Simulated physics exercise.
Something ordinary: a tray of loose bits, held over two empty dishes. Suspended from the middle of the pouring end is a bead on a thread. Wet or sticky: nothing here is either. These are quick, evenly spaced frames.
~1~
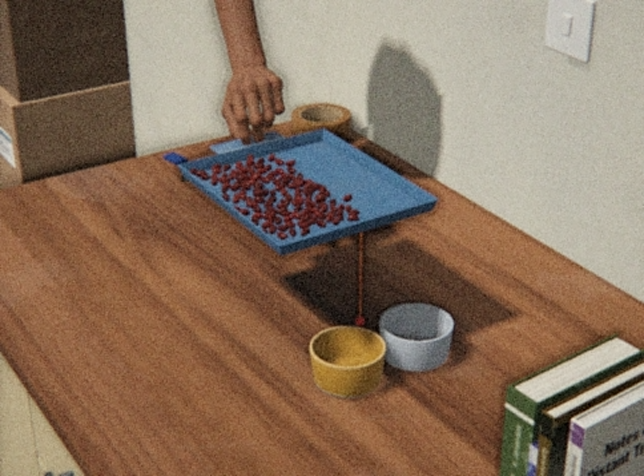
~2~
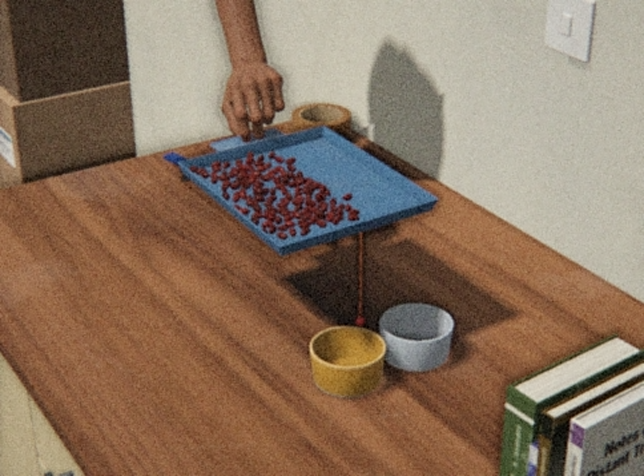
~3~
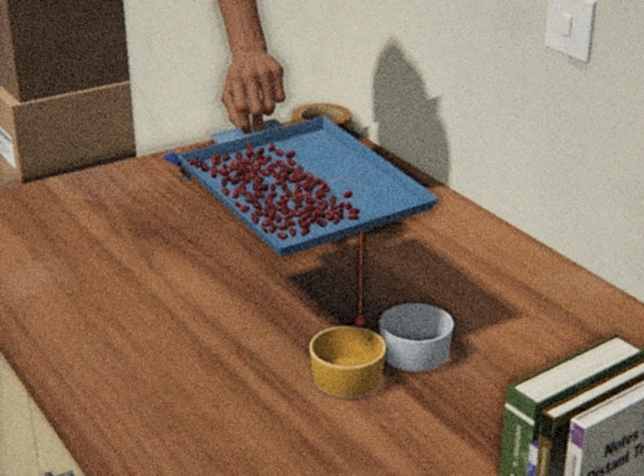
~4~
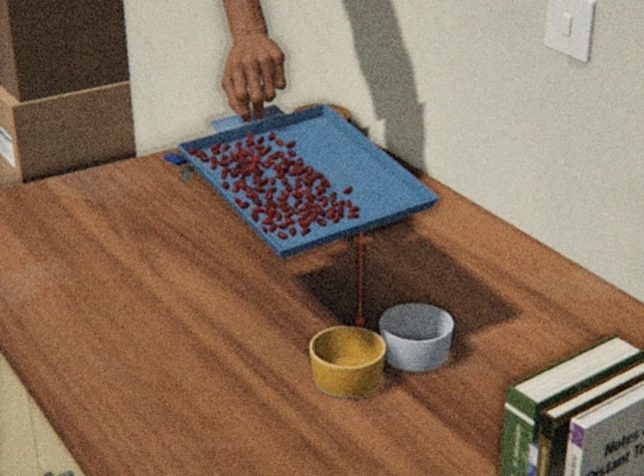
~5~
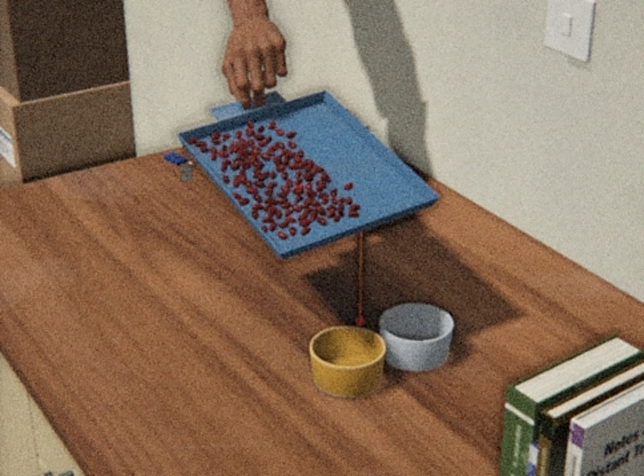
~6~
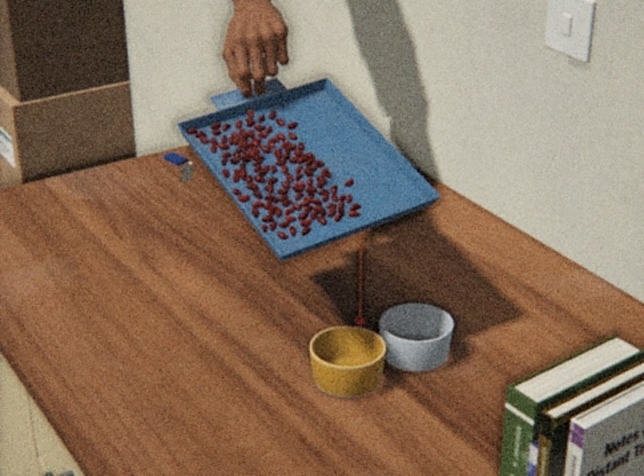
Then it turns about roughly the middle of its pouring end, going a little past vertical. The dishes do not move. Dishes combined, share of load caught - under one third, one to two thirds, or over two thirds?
Under one third.
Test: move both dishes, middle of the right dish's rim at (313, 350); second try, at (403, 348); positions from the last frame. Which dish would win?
On the first try it would be the one to the right, on the second the one to the left.
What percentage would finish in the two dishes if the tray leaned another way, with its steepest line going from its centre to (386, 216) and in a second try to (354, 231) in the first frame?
Roughly 70 per cent, and 30 per cent.
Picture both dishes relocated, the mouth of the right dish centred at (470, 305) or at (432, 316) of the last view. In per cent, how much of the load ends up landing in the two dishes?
First try: Roughly 0 per cent; second try: Roughly 10 per cent.
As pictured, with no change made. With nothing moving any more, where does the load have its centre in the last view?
Around (313, 408), give or take.
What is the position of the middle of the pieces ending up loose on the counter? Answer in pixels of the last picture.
Once everything settles, the pieces are centred near (311, 424).
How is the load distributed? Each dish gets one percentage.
About 20 % ends in the left dish and about 0 % in the right dish.
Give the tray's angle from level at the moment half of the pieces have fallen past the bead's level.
It sits at roughly 95°.
Soon after the last picture, tray tipped steeply; nearly all on the tray; a stray few in the air.
A little later, tray tipped past a quarter turn; a small part on the tray; a small part in the left dish; about half outside both; about a quarter in the air.
Later still, tray tipped past a quarter turn; about a quarter in the left dish; most outside both.
At rest, tray tipped past a quarter turn; about a quarter in the left dish; none in the right dish; most outside both.
